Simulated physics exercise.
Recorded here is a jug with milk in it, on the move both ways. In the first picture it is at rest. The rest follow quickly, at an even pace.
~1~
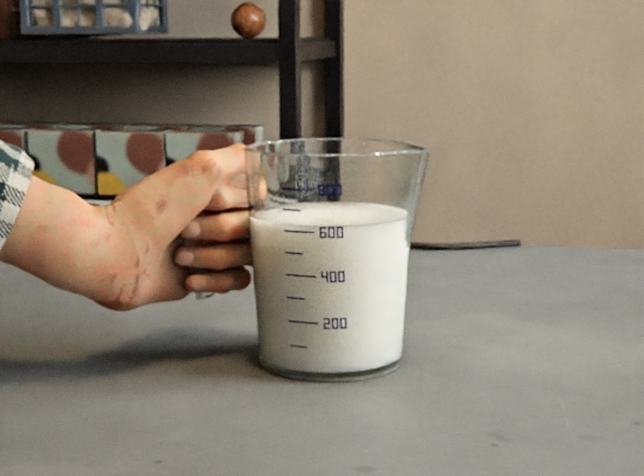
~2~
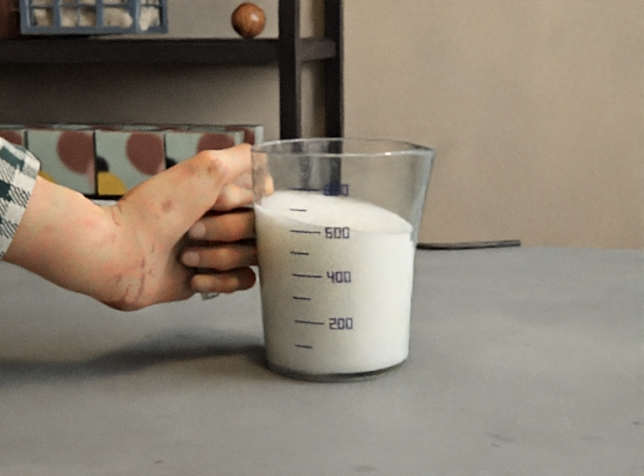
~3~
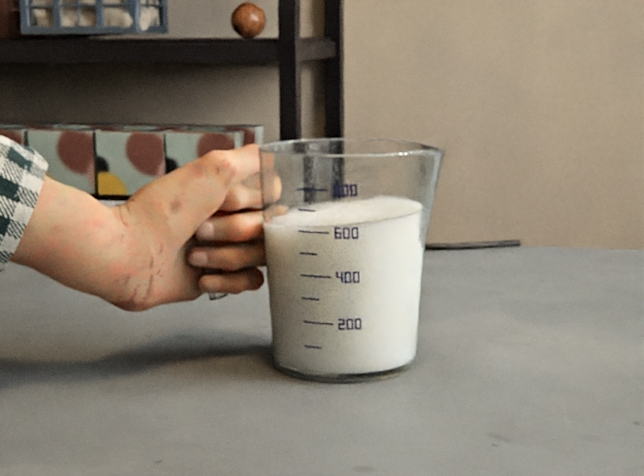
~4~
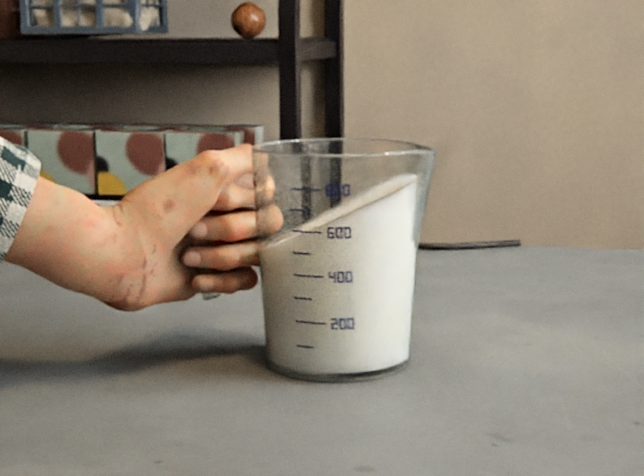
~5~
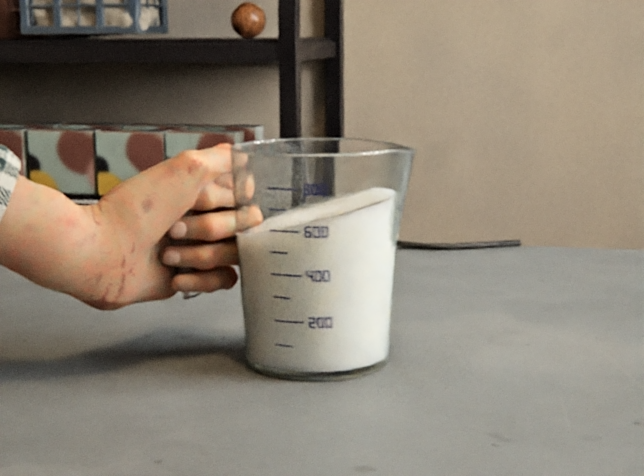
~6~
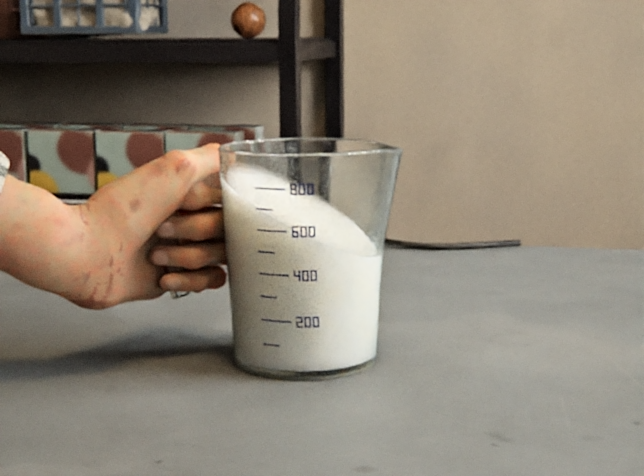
Jug of milk sliding slightly right, then farther left on a grey tabletop as a hand moves it, milk sloshing side to side.
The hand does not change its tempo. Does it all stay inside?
Overflows.
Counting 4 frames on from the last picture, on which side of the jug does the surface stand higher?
It's to the right flank.
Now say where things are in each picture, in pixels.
In the first picture, jug (330, 251) about two thirds full; at rest.
In the second picture, jug about two thirds full, surface at (336, 215); surface clearly higher on the left.
In the third picture, jug (344, 251) about two thirds full; surface a little higher on the right.
In the fourth picture, jug about two thirds full, surface at (338, 215); surface much higher on the right.
In the fifth picture, jug (317, 251) about two thirds full; surface clearly higher on the right.
In the sixth picture, jug about two thirds full, surface at (304, 214); surface much higher on the left.
Shortly, the highest wave so far goes over the rim.
At the finish, the highest wave so far goes over the rim; some is on the top.
